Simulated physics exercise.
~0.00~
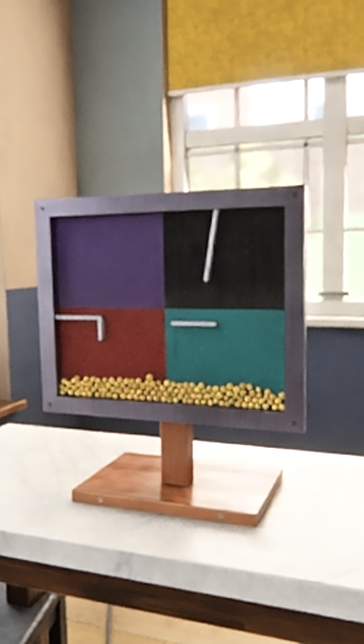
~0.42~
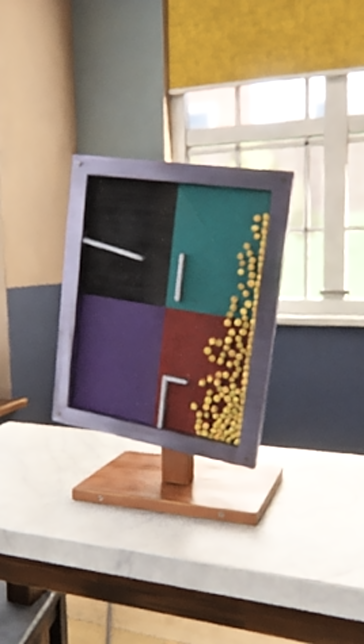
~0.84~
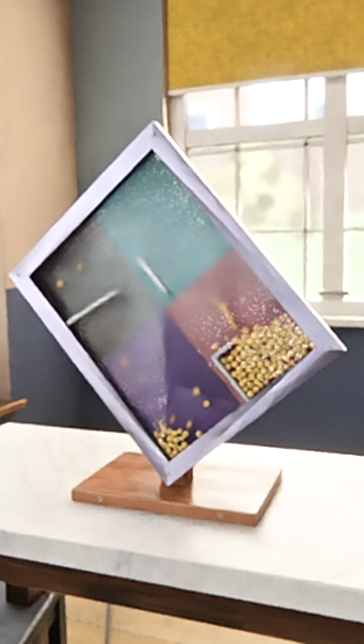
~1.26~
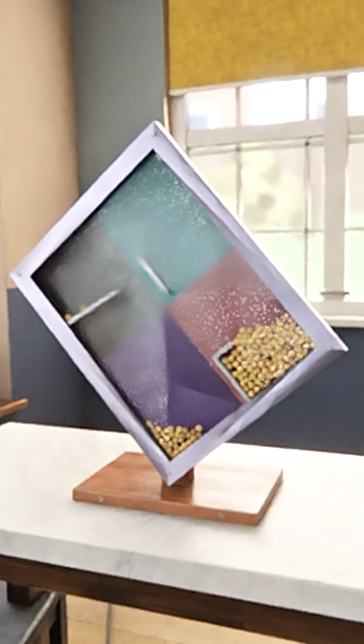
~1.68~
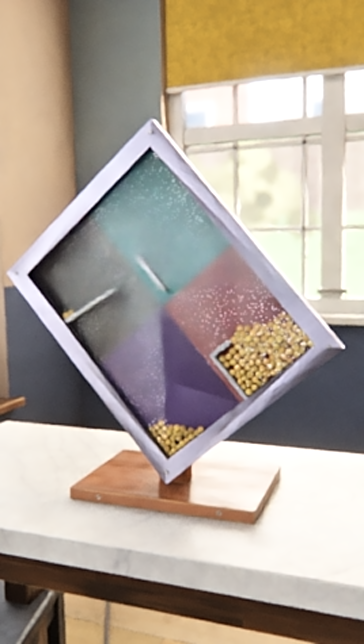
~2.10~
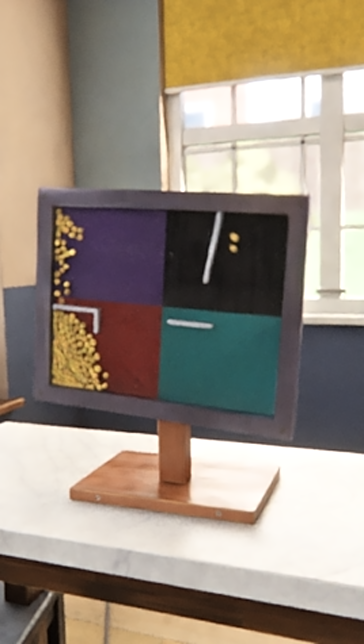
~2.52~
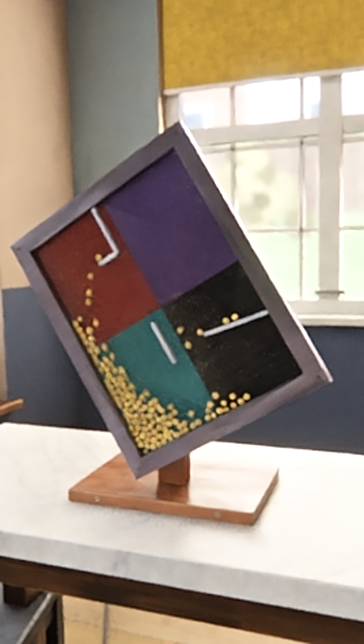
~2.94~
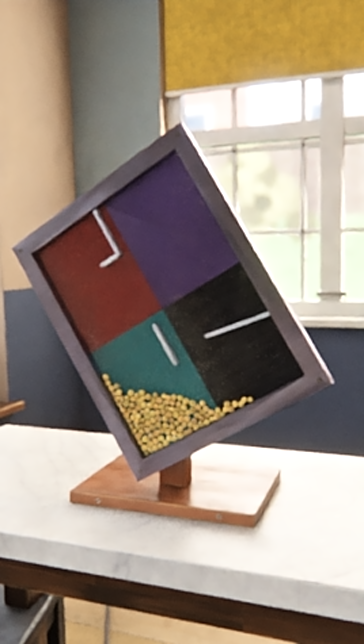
Four-coloured display case of small yellow beads turning anticlockwise, pausing, then swinging back clockwise, the beads settling mostly in the turquoise quarter.
